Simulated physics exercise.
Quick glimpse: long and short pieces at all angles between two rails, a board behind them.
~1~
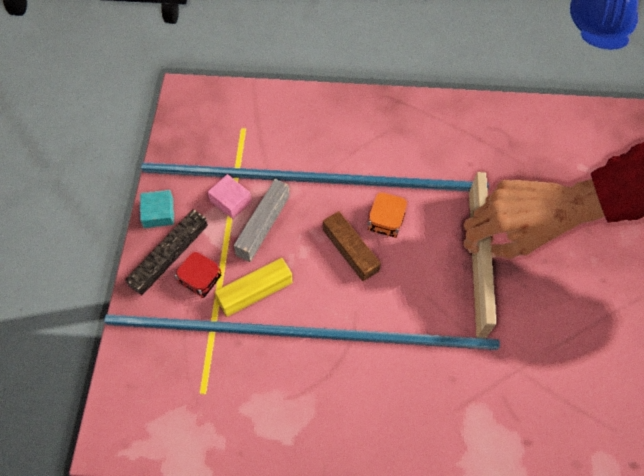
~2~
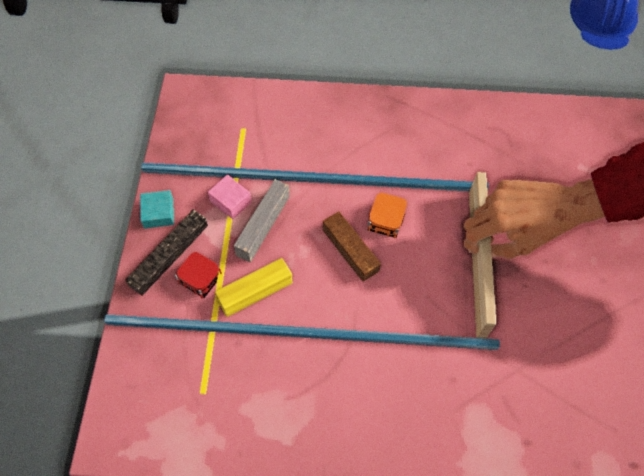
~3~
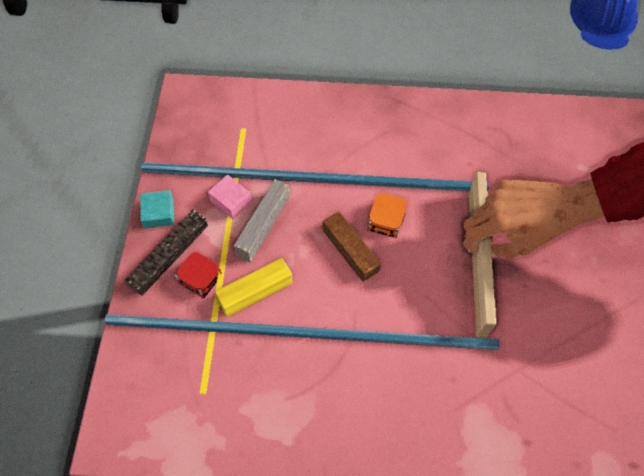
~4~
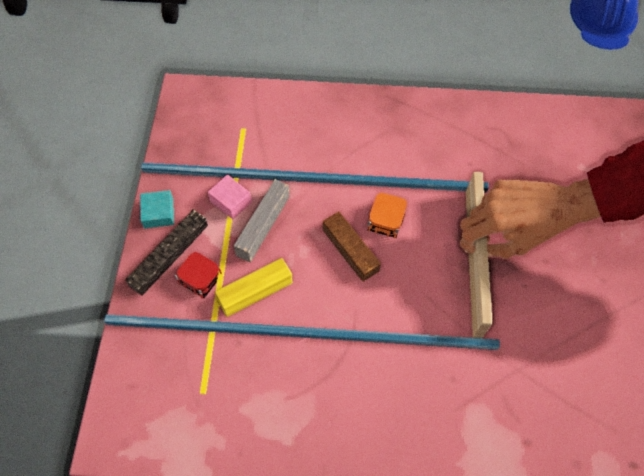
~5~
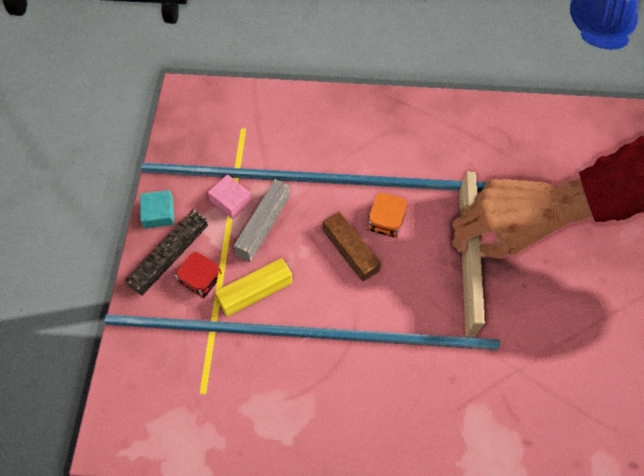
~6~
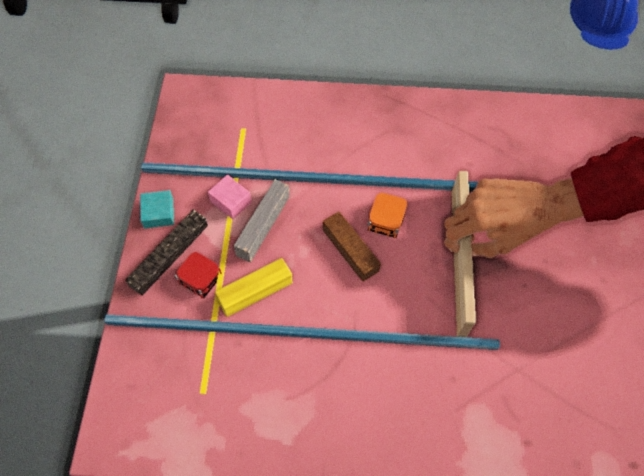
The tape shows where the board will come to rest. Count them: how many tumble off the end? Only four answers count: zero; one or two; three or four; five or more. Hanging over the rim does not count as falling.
After the push, only one or two have dropped.
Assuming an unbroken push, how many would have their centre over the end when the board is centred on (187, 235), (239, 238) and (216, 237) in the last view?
Respectively, 3, 1 and 2.
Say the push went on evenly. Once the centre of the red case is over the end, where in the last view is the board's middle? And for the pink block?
For the red case, about (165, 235); for the pink block, about (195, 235).
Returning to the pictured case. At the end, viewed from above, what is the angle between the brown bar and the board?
I'd say it's about 35° out of line.
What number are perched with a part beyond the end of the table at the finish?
The total comes out at 1.
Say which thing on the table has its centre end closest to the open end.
Closest at the end: The black bar.
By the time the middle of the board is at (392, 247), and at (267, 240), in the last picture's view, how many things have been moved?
First 1, then 8.
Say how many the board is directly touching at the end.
The count is 2.
Soon after, none off yet; turquoise block at rest near (157, 209); black bar at rest near (168, 252); red case at rest near (199, 275).
At rest, the number that fall off is one or two; fallen, turquoise block.
